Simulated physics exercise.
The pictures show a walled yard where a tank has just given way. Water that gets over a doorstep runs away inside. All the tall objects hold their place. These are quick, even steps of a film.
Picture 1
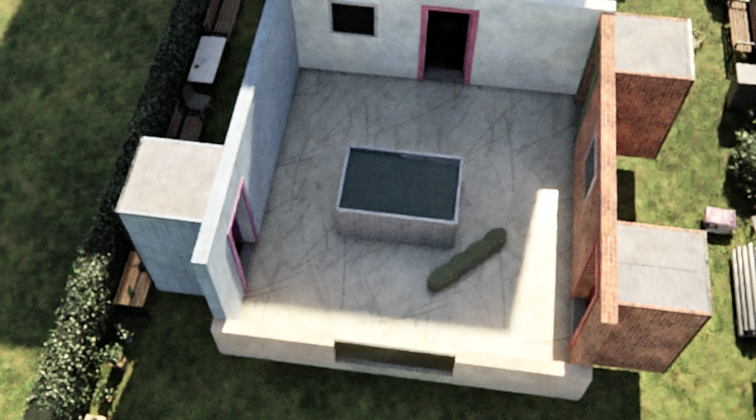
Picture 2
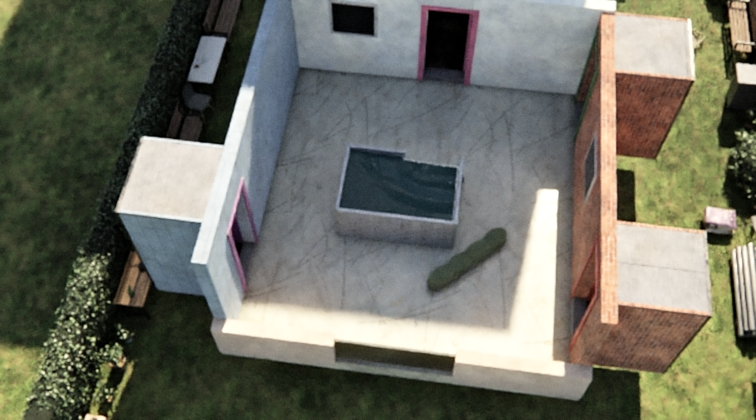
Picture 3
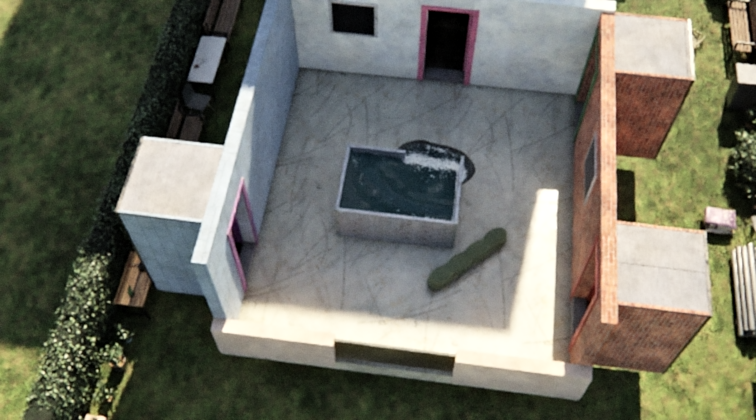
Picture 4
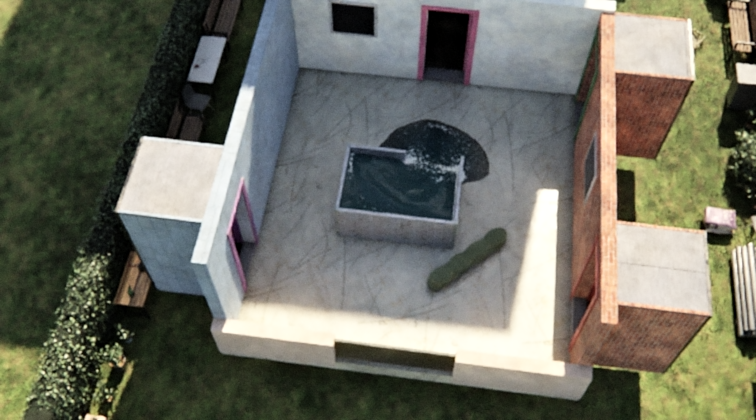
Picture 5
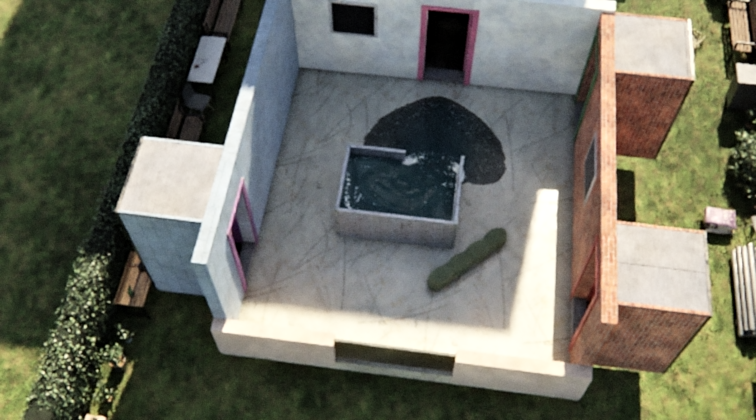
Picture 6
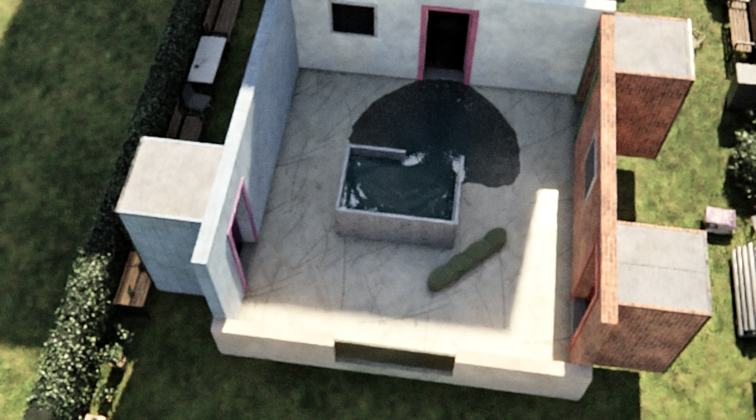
A pale stone-floored yard, walled in white on the left and back and in red brick on the right, is seen from high above by a still camera. An open rectangular tank of dark water sits mid-yard, with a rounded green hedge-like shape at its lower right and grass outside. The tank's far side gives way, the water churns, and a dark sheet fans out towards the back wall and right.
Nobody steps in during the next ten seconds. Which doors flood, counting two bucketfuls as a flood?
One by one: The green door lets in a lot; the purple door admits no more than that; the red door admits no more than that; the pink door lets in a lot.
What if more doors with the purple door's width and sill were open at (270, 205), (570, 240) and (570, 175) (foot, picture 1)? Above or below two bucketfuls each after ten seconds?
In that order: Is under, lets less in, holds.
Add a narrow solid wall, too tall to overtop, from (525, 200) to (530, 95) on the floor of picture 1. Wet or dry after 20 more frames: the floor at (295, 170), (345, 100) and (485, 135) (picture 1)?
One after the other: Covered, flooded, covered.
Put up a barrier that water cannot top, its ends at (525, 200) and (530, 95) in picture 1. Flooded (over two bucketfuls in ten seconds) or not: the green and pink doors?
The green door keeps below it, the pink door takes more.
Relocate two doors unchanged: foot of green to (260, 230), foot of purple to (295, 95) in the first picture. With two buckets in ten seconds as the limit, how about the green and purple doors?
One by one: Green door holds, purple door is over.
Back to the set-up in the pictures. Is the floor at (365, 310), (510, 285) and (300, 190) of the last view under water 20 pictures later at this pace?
In that order: No water, no water, flooded.
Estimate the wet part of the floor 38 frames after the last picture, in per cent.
About 80 per cent.
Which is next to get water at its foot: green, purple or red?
That is the green-painted one.
A moment on, water covers 30 % of the floor; the green door not reached, the purple door not reached, the red door not reached, the pink door far over two buckets in.
Next, water covers 30 % of the floor; the green door over two buckets in, the purple door not reached, the red door not reached, the pink door far over two buckets in.
Then, water covers 45 % of the floor; the green door far over two buckets in, the purple door not reached, the red door not reached, the pink door far over two buckets in.
Later, water covers 80 % of the floor; the green door far over two buckets in, the purple door wet at the sill, nothing in, the red door wet at the sill, nothing in, the pink door far over two buckets in.
In the end, water covers 95 % of the floor; the green door far over two buckets in, the purple door wet at the sill, nothing in, the red door wet at the sill, nothing in, the pink door far over two buckets in.
